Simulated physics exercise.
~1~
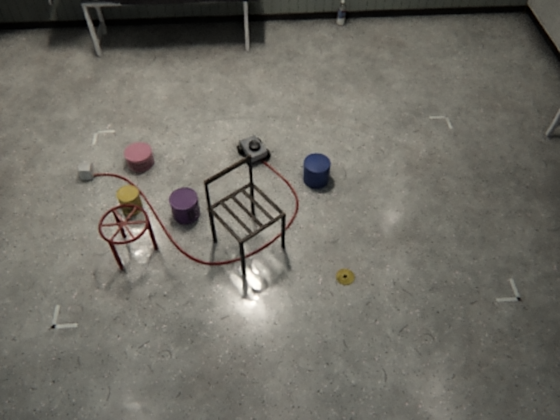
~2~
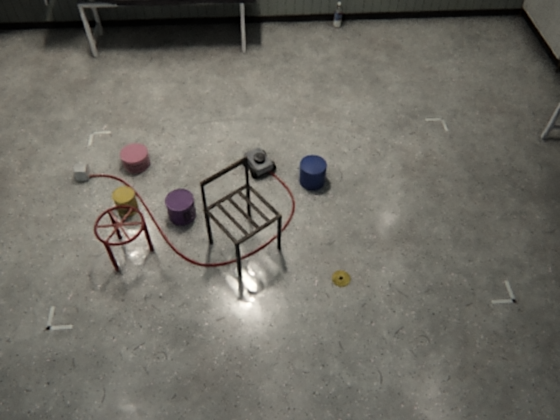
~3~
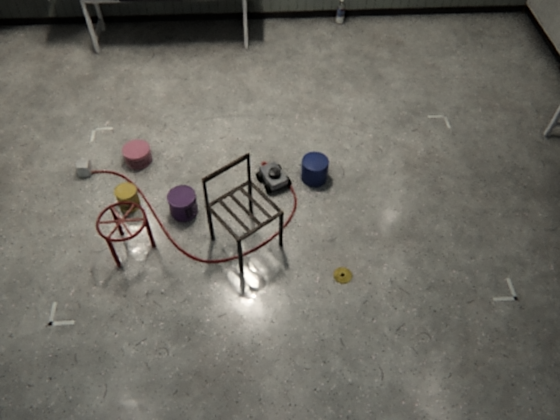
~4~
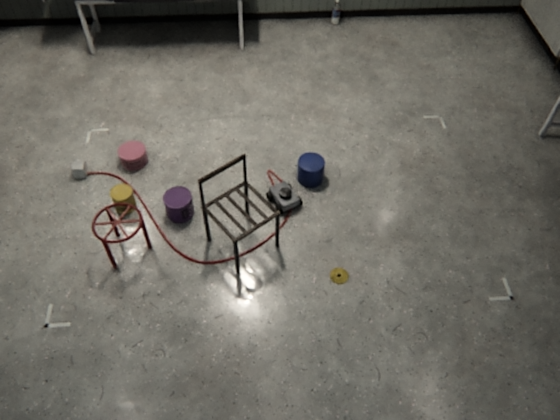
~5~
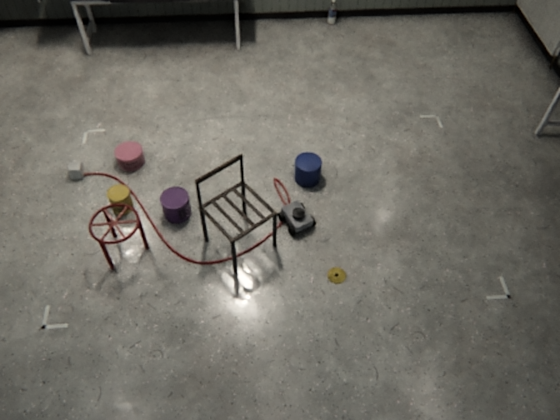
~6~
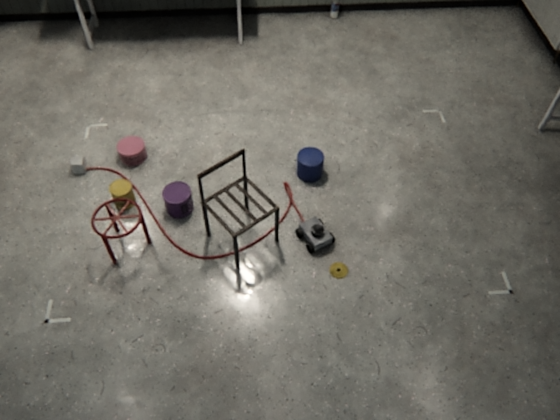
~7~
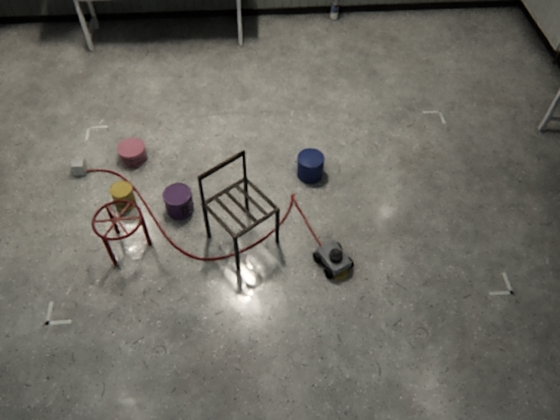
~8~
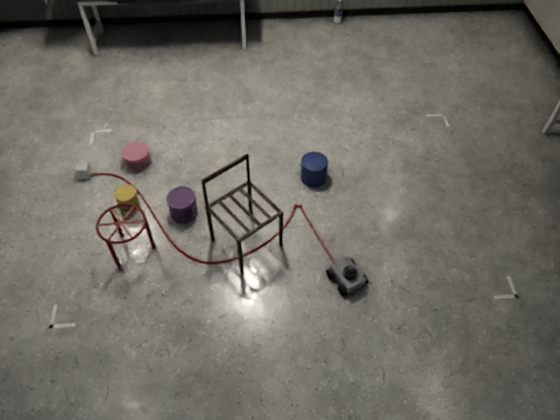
A small cart rolls down and right past the black chair, trailing a red lead, and ends over the yellow mark.
